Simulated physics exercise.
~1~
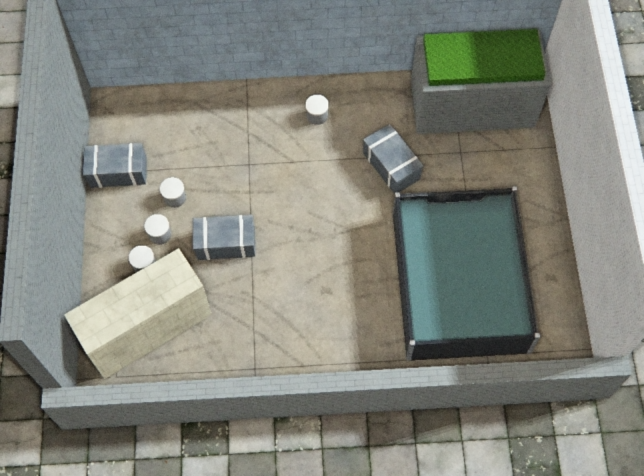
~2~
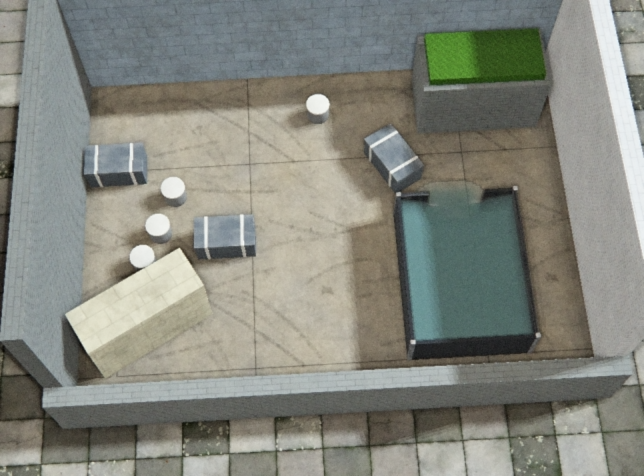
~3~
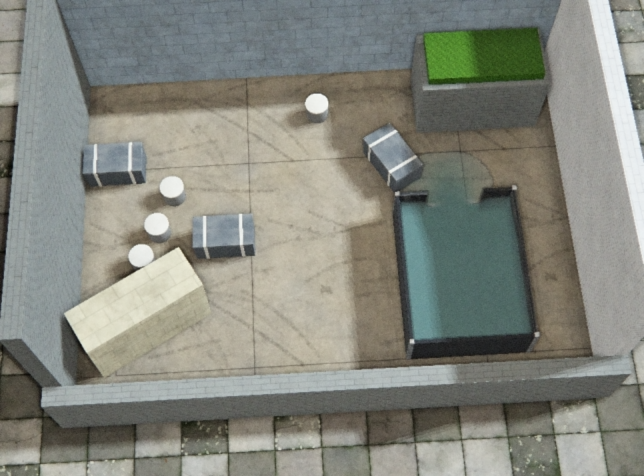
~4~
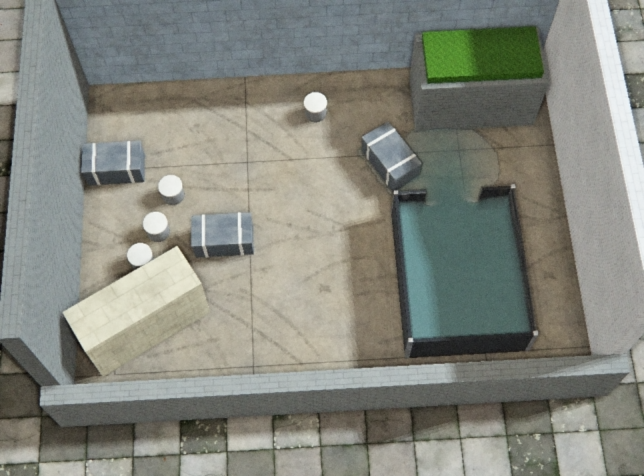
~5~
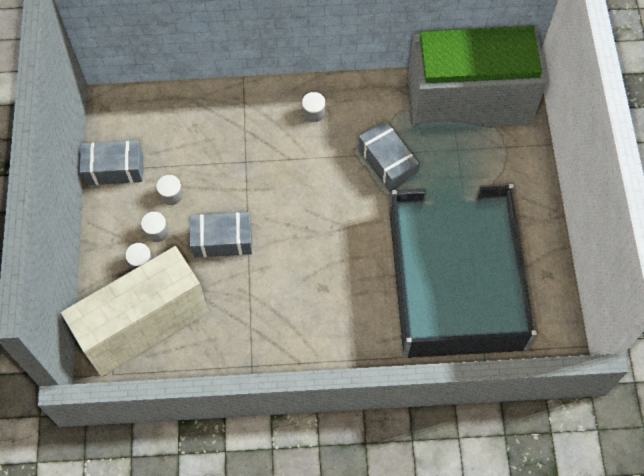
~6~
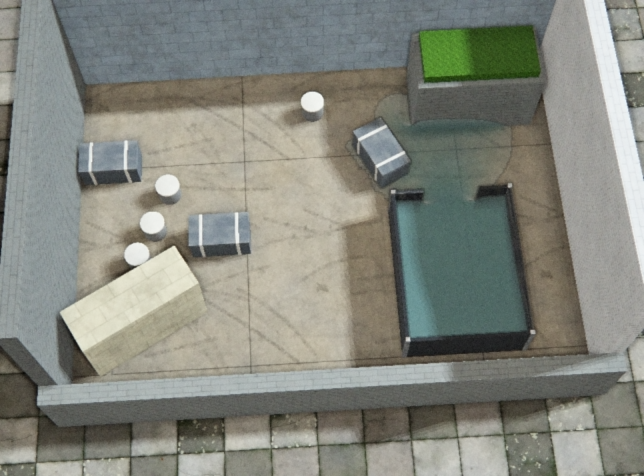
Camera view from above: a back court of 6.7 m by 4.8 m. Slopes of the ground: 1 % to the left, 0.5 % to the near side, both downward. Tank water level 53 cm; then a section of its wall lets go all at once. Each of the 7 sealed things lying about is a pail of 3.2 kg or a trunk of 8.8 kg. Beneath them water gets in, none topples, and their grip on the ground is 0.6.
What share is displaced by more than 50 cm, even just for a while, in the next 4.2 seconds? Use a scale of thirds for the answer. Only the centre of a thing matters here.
On that scale: One to two thirds.
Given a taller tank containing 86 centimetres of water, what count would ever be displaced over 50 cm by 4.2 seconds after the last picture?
Then the count would be 4.
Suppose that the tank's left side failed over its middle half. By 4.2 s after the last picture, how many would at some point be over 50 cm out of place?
In that case the number is 5.
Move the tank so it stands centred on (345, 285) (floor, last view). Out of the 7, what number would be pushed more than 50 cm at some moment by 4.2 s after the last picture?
That gives 3 of them.
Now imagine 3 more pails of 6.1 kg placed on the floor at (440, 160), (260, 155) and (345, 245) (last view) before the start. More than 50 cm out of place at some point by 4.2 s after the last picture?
Result, one by one: Exceeded, not exceeded and not exceeded.
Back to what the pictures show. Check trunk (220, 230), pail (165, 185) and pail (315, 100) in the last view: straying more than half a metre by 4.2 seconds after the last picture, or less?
Well, in turn that's not reaching it, not reaching it, topping it.
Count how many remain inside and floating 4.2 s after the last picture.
Count at that moment: 1.
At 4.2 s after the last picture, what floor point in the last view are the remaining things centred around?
Mean position approx. (169, 215).
Then, 0.4 s after the last picture 0 of 7 are over 50 cm from their spots; 0 afloat.
Then, 1.5 s after the last picture 2 of 7 are over 50 cm from their spots; 0 afloat.
Then, 2.8 s after the last picture 2 of 7 are over 50 cm from their spots; 1 afloat.
Then, 4.2 s after the last picture 3 of 7 are over 50 cm from their spots, and 3 have been at some point; 1 afloat.
